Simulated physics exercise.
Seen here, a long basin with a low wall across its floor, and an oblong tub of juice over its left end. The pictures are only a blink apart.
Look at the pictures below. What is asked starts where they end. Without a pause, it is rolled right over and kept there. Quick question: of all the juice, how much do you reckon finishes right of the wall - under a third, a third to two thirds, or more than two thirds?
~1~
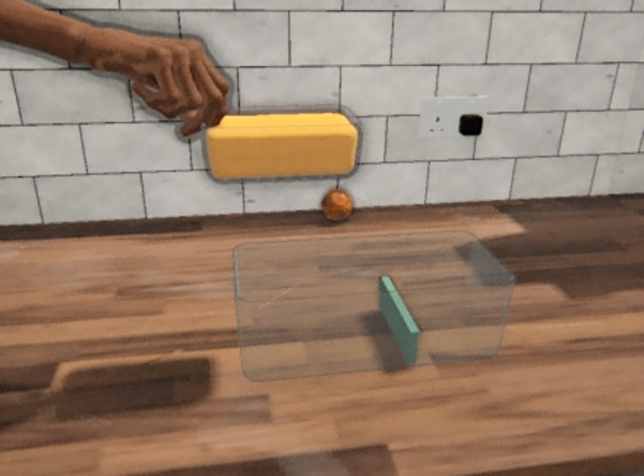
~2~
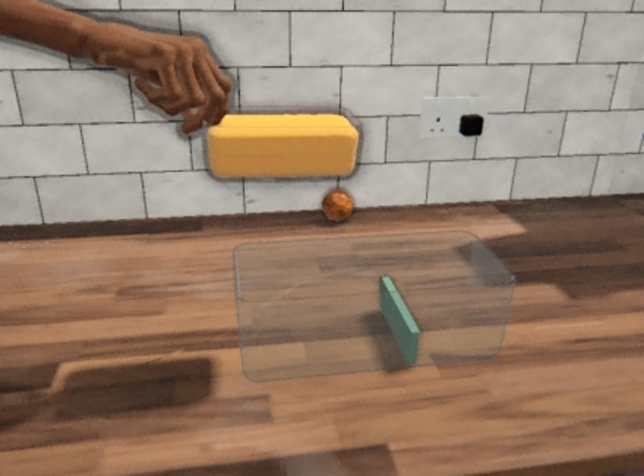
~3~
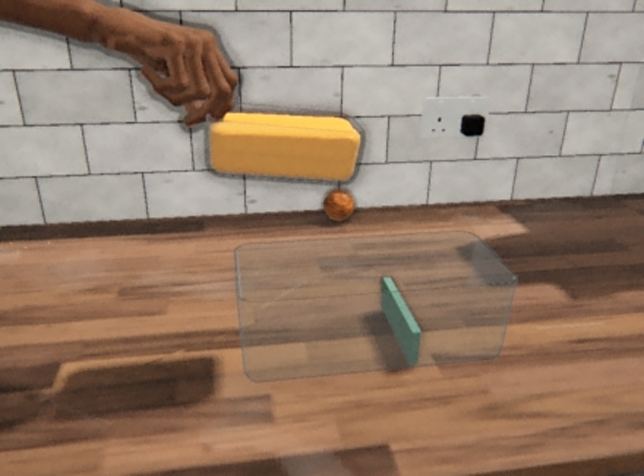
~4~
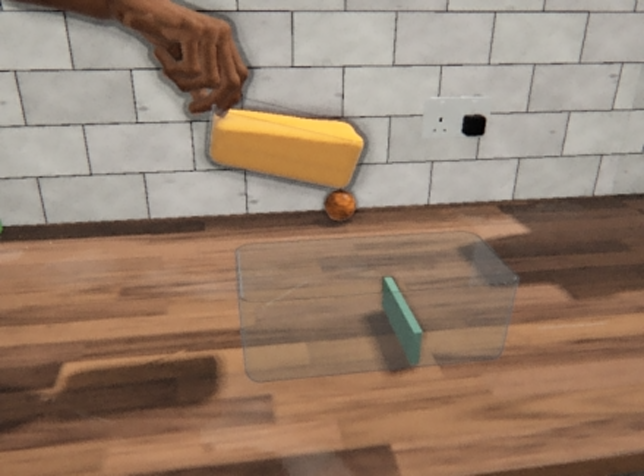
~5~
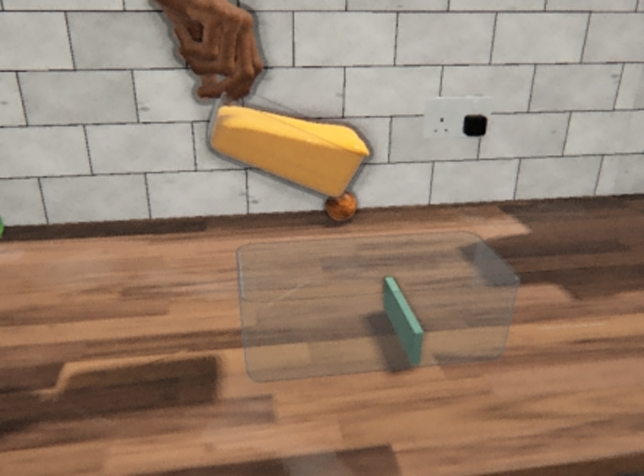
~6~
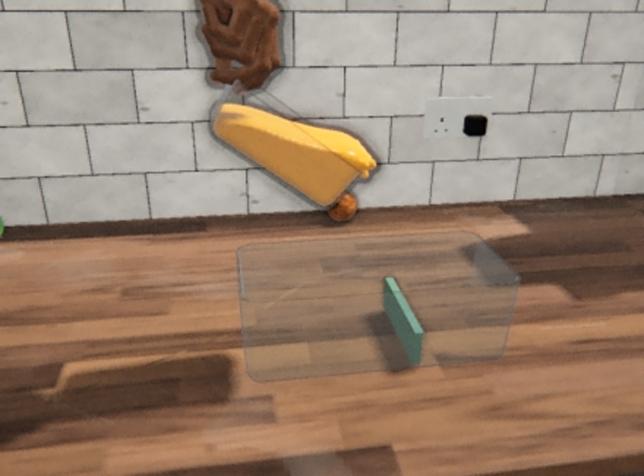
Well, the amount right of the wall falls short of a third.
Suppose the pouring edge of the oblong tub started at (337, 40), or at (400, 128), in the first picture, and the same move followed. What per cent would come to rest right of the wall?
15 and 70 per cent.
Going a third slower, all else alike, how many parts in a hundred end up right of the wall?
About 40 %.
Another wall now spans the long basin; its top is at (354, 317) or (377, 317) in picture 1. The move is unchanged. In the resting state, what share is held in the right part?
First try: Roughly 70 per cent; second try: 50 per cent.
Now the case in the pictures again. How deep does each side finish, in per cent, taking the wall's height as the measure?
Left about 40, right about 10.
A moment on, the oblong tub is tipped right over and 9 per cent is still to pour, 42 is left of the wall and 8 right of it.
Next, the oblong tub is tipped right over and 2 per cent is still to pour, 74 is left of the wall and 15 right of it.
Then the oblong tub is tipped right over and 0 per cent is still to pour, 71 is left of the wall and 15 right of it.
Later the oblong tub is tipped right over and 0 per cent is still to pour, 78 is left of the wall and 16 right of it.
At rest 78 per cent lies left of the wall, 16 right of it and 6 outside.
